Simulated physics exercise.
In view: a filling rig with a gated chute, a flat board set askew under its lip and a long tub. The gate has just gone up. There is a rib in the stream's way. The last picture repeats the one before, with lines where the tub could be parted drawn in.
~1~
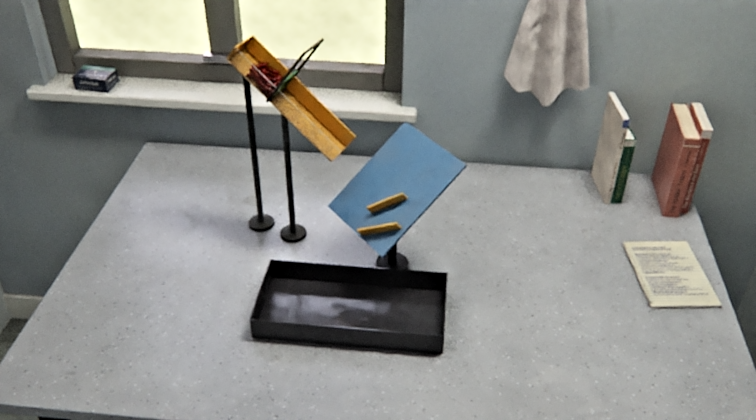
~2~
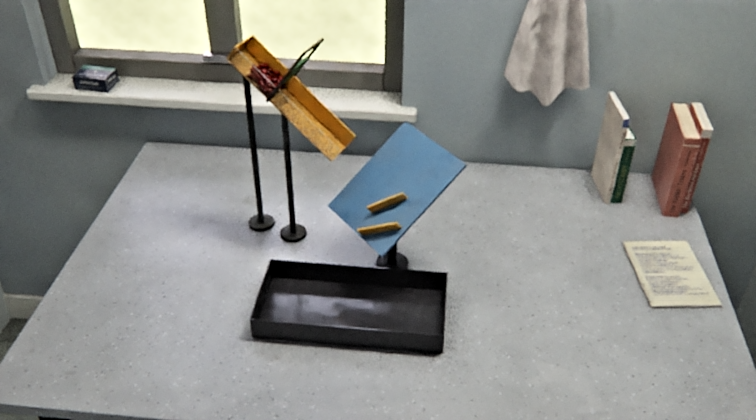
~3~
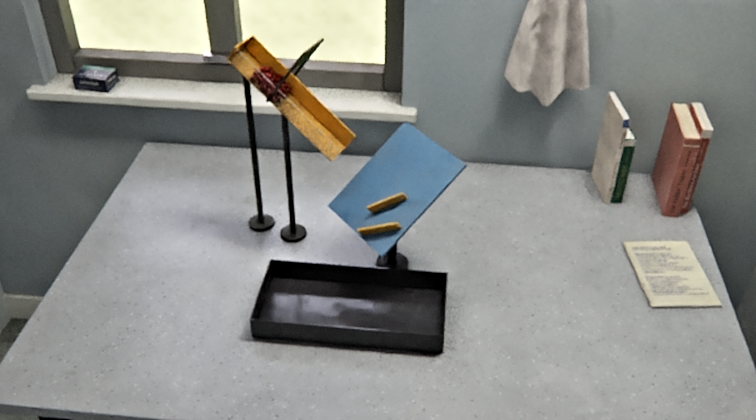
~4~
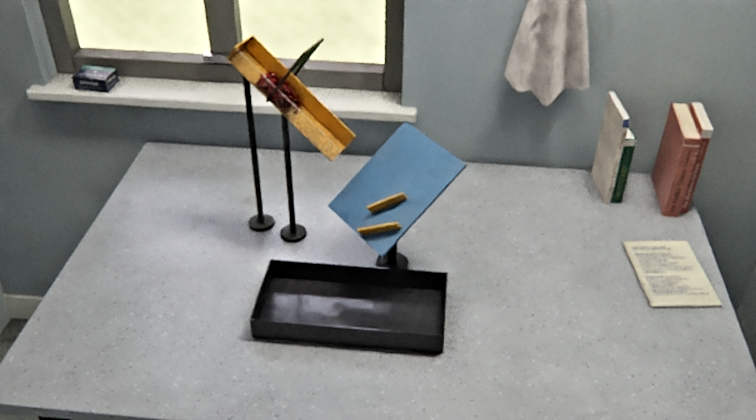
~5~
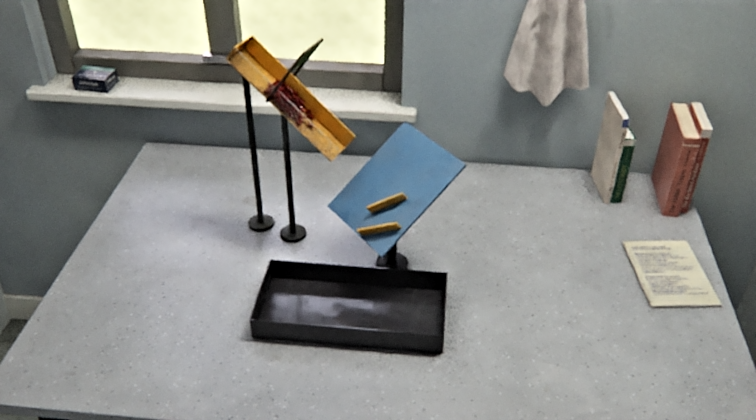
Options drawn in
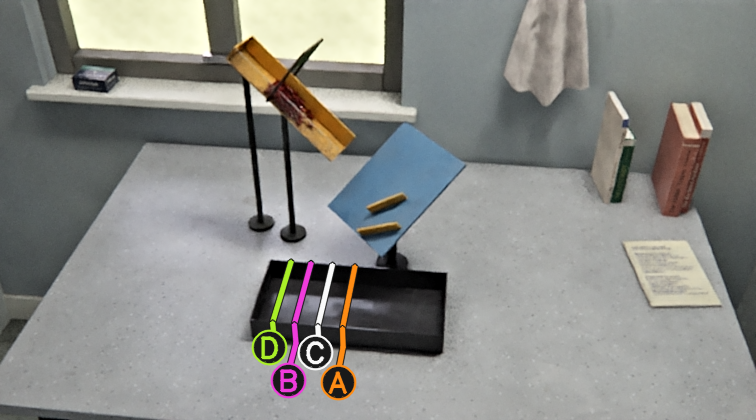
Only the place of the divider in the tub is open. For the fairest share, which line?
The answer is line C.
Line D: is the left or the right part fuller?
The right side.
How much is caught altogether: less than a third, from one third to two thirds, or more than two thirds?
More than two thirds.
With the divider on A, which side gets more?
Left.
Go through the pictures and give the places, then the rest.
In the first picture, load behind the gate near (270, 80), kidney beans; lip of the chute near (339, 154), sloping fairly steeply.
In the second picture, middle of the board near (394, 186), tilted fairly steeply; middle of its low edge near (357, 230); of its high edge near (434, 142).
In the third picture, front corners of the tub near (250, 319) and (444, 335), empty; front of the load near (285, 97).
In the fourth picture, middle of the load near (277, 92); its front near (296, 110), close to a quarter of the way to the lip; rib from (397, 223) to (357, 230); rib from (403, 193) to (367, 207).
In the fifth picture, middle of the load near (286, 101); its front near (311, 126), close to half of the way to the lip.
On the marked copy, line A crosses the front rim at (342, 327); line B crosses the front rim at (294, 323); line C crosses the front rim at (318, 325); line D crosses the front rim at (272, 321).
If A is chosen, of what is caught, the whole lot on the left of the divider, none at all on the right.
If B is chosen, of what is caught, none at all on the left of the divider, the whole lot on the right.
If C is chosen, of what is caught, close to half on the left of the divider, close to half on the right.
If D is chosen, of what is caught, none at all on the left of the divider, the whole lot on the right.
